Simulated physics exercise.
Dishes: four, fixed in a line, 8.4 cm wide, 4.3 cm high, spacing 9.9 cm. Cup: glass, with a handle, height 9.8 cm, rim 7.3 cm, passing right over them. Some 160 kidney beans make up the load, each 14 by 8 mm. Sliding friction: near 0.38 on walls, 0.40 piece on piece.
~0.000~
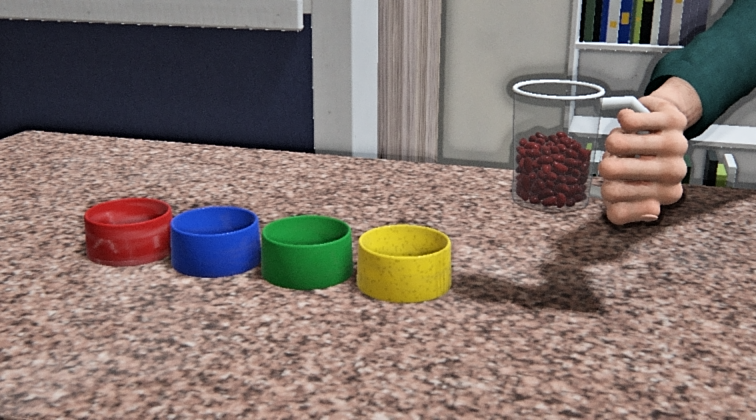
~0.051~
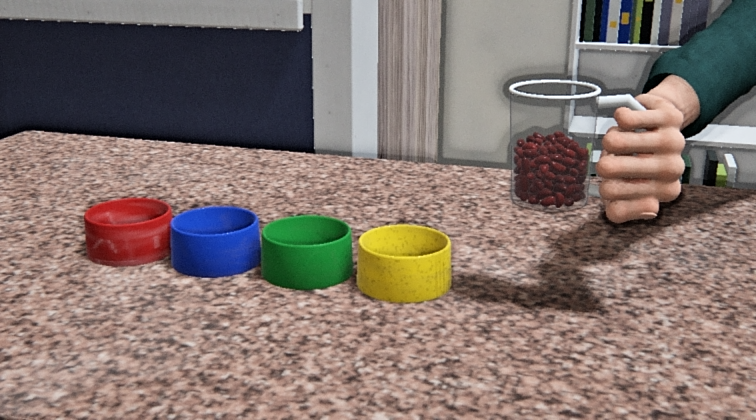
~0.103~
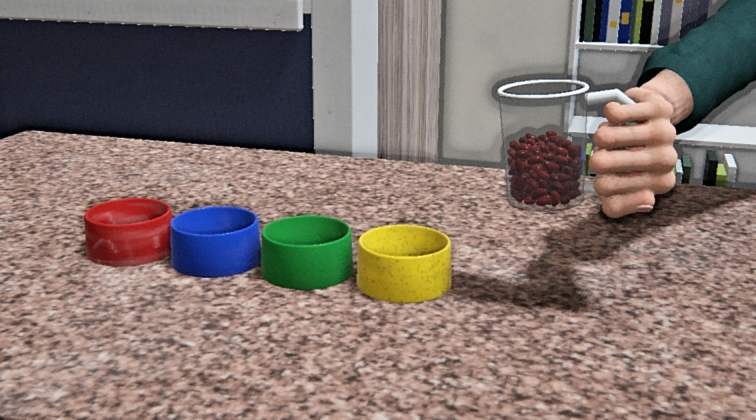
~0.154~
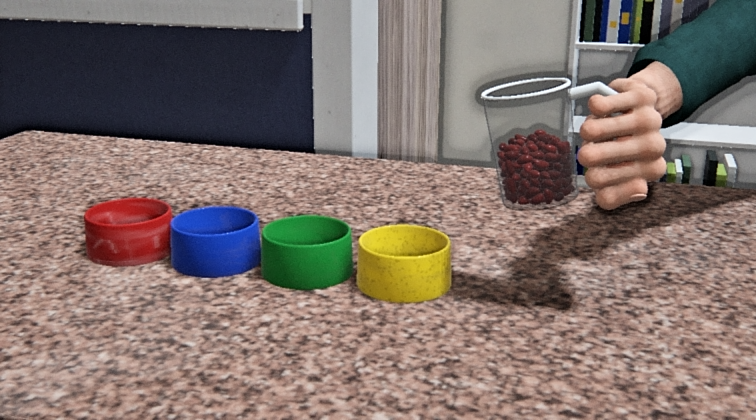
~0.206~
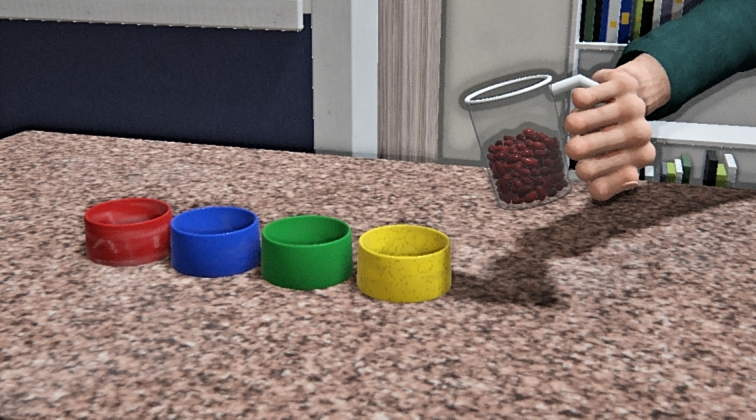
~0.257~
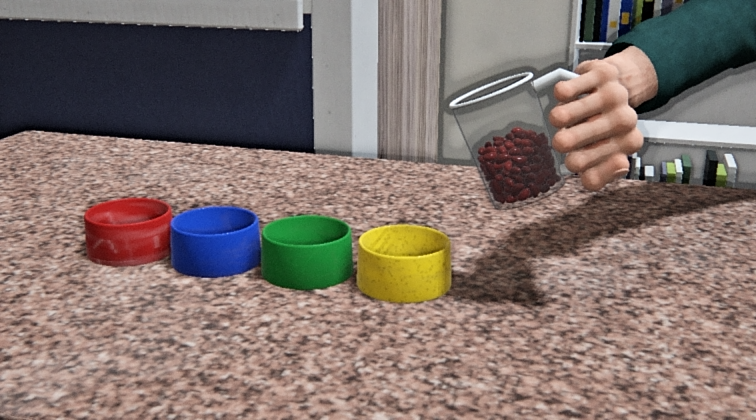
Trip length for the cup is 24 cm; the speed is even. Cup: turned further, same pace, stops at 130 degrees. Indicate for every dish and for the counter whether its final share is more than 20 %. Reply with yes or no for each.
Red dish: No, blue dish: Yes, green dish: Yes, yellow dish: No, counter: Yes.
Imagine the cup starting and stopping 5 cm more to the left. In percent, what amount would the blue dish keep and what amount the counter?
In that case, blue: 100; counter: 0.
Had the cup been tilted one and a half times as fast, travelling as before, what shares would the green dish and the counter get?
I'd expect green to end at 90 and the counter at 10.
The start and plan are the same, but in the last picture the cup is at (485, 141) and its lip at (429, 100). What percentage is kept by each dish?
Kept per dish: Red = 0, blue = 50, green = 0, yellow = 0.
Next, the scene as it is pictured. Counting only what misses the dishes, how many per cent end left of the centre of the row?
Roughly 60 per cent.
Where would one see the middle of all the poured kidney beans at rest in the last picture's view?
Near (260, 258).
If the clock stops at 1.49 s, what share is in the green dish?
About 35 percent.
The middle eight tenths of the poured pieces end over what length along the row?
Length: About 13 cm.
After 0.74 s, tilt 80 degrees; cup holds 100 %.
After 1.07 s, tilt 119 degrees; cup holds 85 %, green 15 %.
After 1.49 s, tilt 130 degrees; cup holds 0 %, blue 25 %, green 35 %.
At rest (3.1 s), red 0 %, blue 25 %, green 35 %, yellow 0 %, counter 40 %.
